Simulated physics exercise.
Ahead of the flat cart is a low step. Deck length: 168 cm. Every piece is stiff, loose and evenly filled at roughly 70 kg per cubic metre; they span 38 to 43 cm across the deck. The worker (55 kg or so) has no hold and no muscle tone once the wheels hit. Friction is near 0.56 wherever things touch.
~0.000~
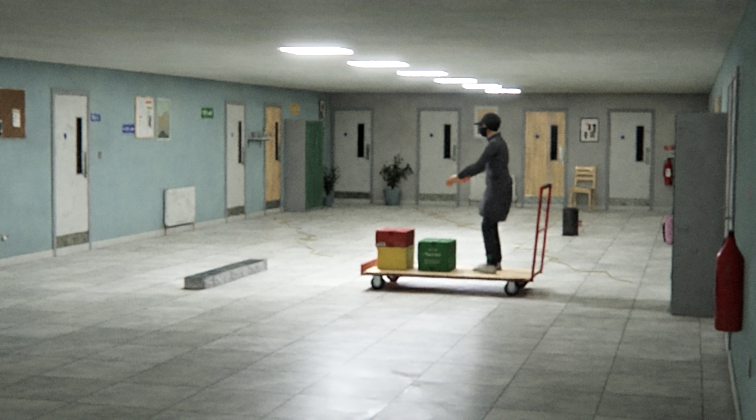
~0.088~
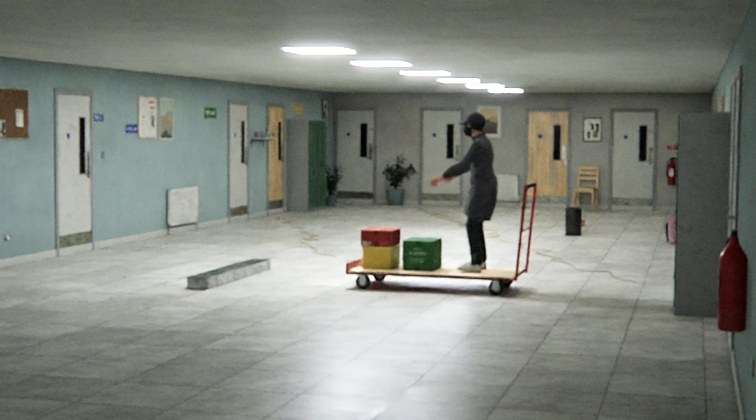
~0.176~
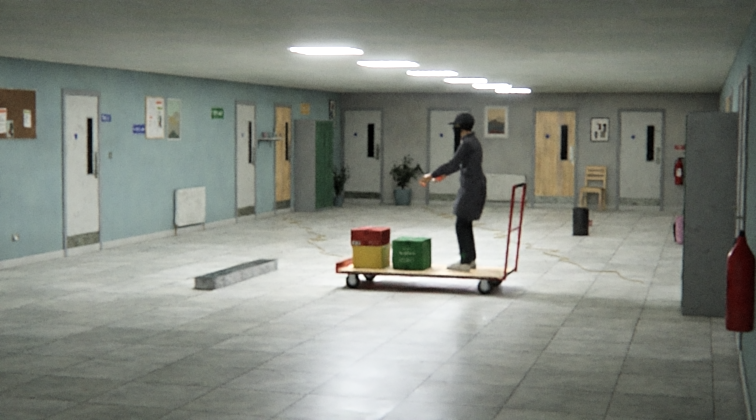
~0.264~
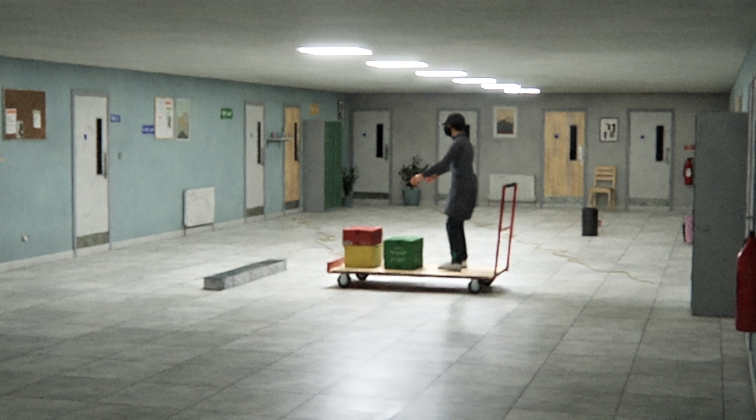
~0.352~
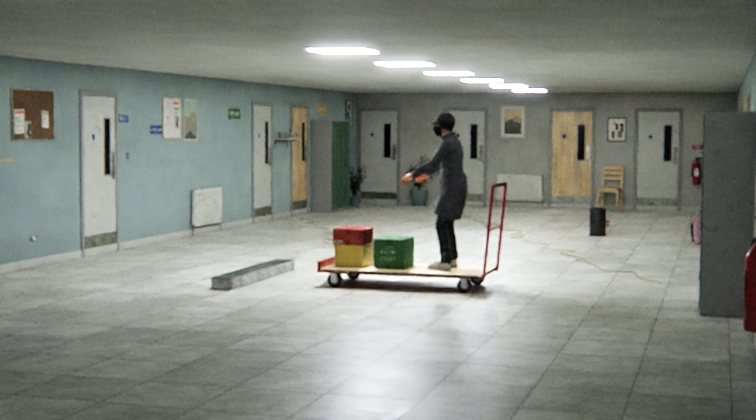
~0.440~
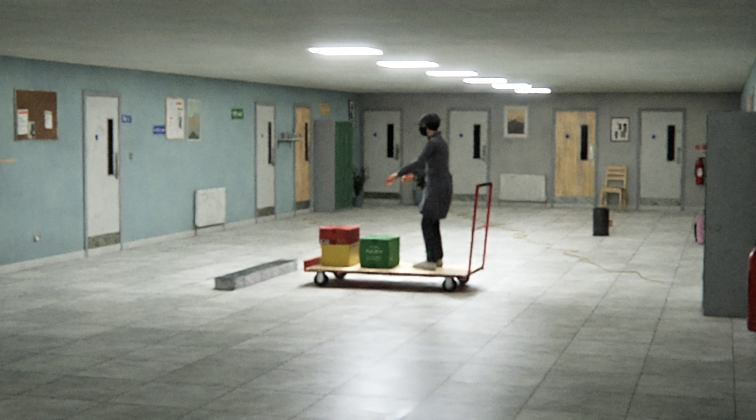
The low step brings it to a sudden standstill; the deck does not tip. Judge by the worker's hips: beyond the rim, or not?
In the end the worker's hips stay behind the front rim.
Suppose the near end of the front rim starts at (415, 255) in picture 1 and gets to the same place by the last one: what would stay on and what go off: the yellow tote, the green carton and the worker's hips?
In that case yellow on, green on, hips off.
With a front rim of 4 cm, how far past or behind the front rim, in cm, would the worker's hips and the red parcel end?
In that case hips 70 behind, red 30 past.
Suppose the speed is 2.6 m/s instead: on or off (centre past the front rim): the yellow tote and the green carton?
In that case yellow on, green on.
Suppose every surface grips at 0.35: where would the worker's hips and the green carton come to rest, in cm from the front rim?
Then hips 70 behind, green 50 behind.
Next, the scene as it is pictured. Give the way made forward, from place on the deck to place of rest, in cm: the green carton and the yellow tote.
Green 20, yellow 10.
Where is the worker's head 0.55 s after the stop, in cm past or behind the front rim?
About 10 cm behind the rim.
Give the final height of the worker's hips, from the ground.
About 60 cm.
Impact comes at 0.74 s.
After 0.99 s the worker's hips are 82 cm behind the rim, near (333, 208) in the last picture's view.
After 1.29 s the worker's hips are 68 cm behind the rim, near (320, 226) in the last picture's view.
After 1.74 s the worker's hips are 70 cm behind the rim, near (322, 226) in the last picture's view.
When all is still (2.1 s), past the rim, red parcel; behind it, green carton, yellow tote and the worker's hips.
